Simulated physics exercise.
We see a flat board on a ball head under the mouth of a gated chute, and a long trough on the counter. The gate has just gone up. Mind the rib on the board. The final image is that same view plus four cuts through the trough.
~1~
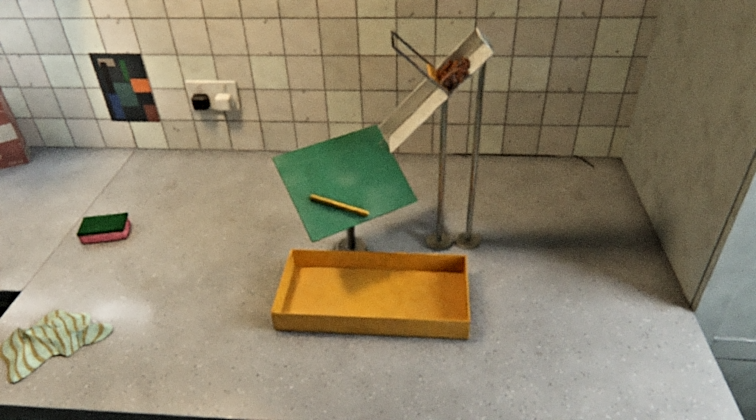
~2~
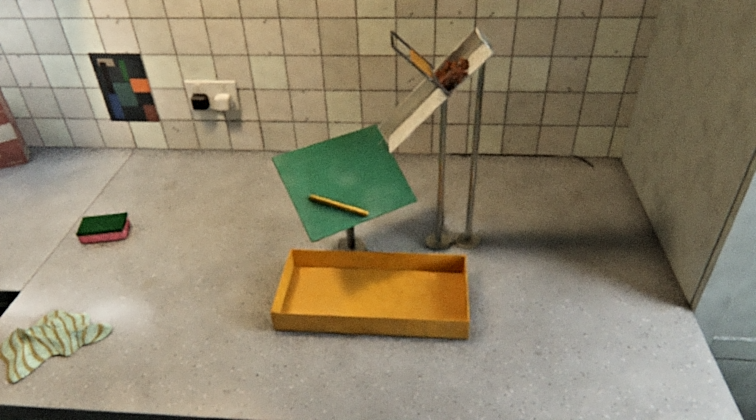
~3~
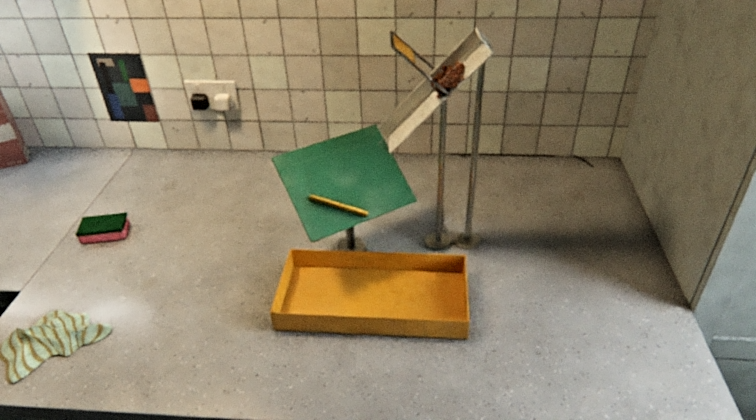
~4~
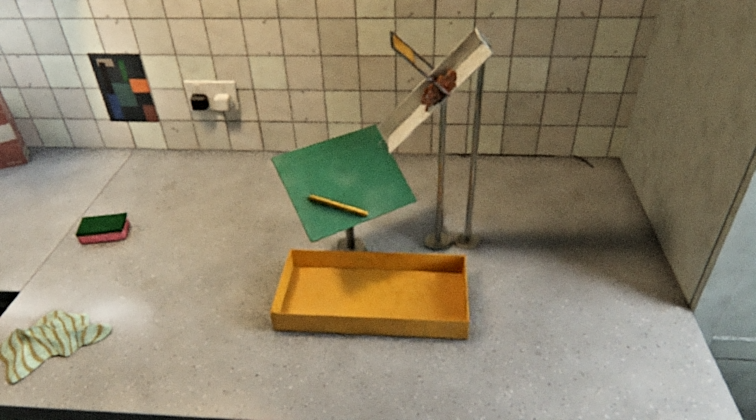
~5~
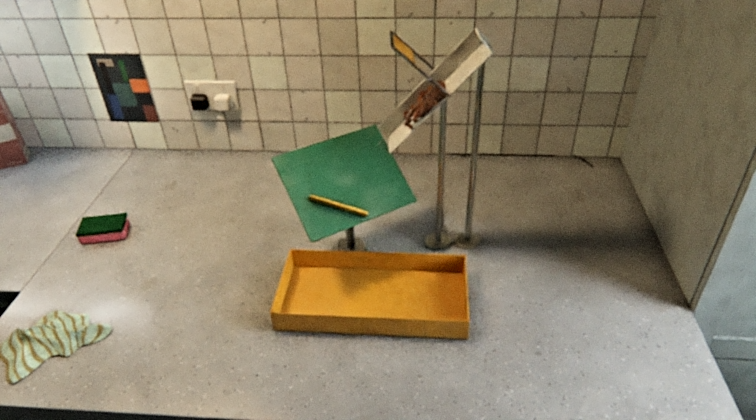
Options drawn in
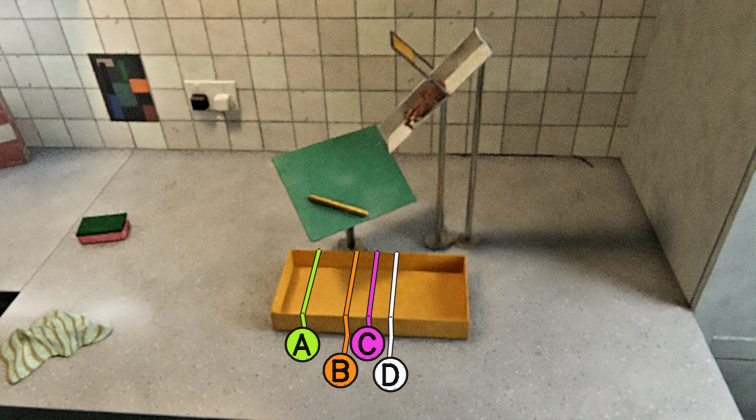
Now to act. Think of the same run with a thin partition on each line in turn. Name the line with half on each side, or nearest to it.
The best line is D.
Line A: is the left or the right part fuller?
The right side.
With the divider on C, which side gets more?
The right side.
On the marked copy, line A crosses the front rim at (302, 314); line B crosses the front rim at (345, 316); line C crosses the front rim at (368, 317); line D crosses the front rim at (390, 318).
If A is chosen, of what is caught, a stray few on the left of the divider, nearly all on the right.
If B is chosen, of what is caught, a small part on the left of the divider, nearly all on the right.
If C is chosen, of what is caught, a small part on the left of the divider, nearly all on the right.
If D is chosen, of what is caught, about two thirds on the left of the divider, about a third on the right.
